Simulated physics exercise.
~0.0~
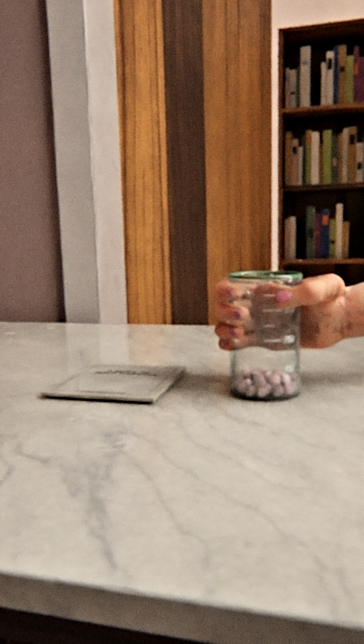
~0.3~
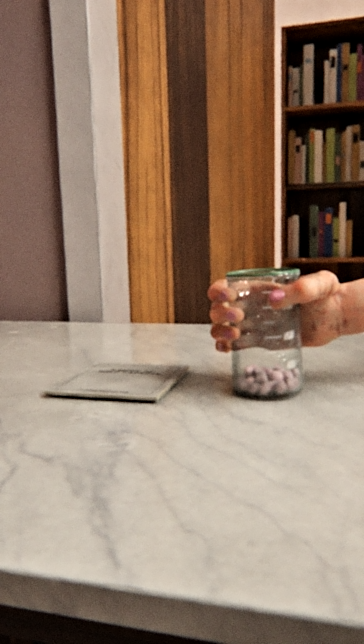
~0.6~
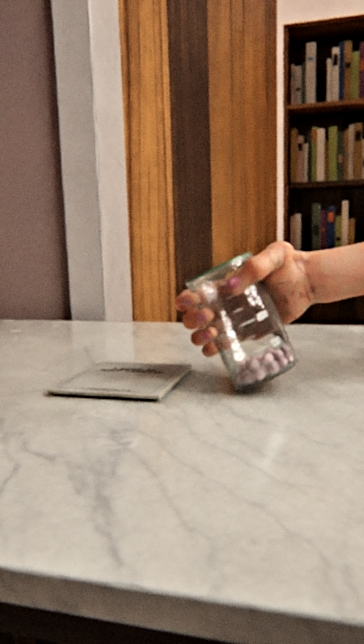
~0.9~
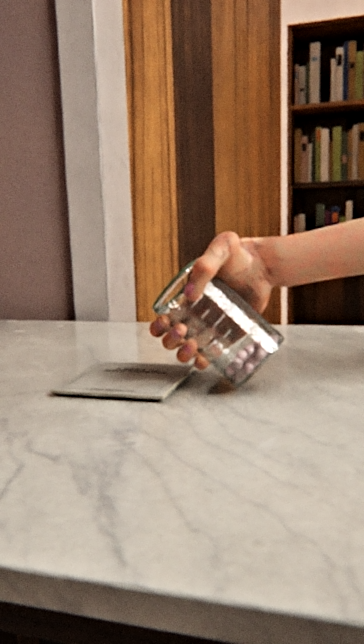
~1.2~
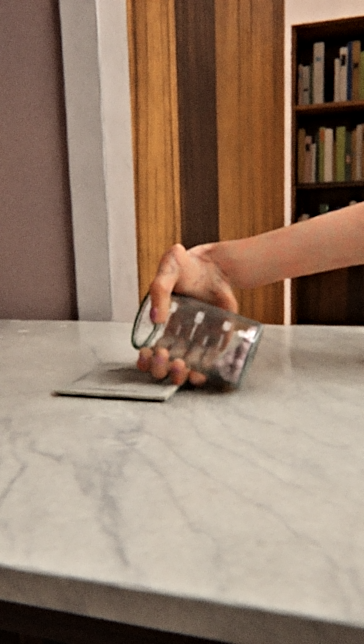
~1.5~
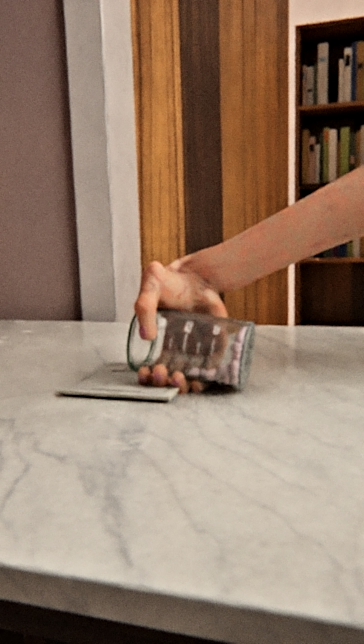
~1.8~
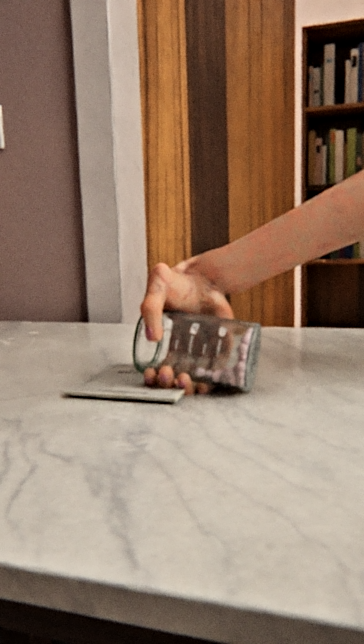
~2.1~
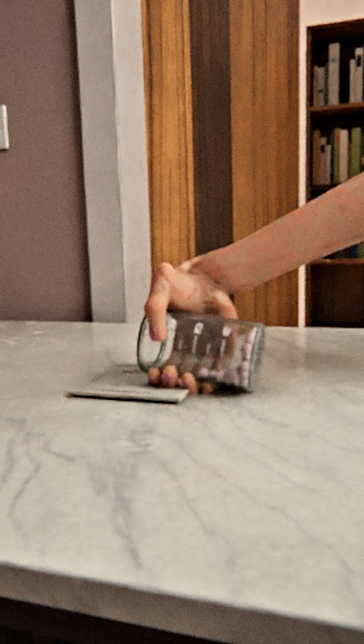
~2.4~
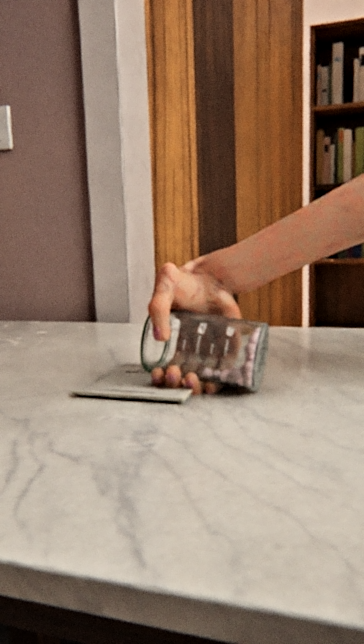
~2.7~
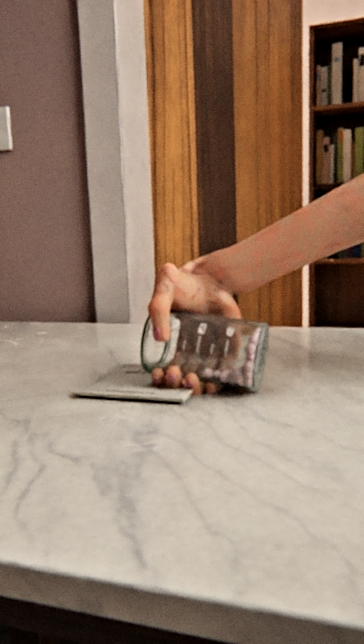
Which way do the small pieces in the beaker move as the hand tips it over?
They move to the left along with the beaker, while staying inside near its bottom end.
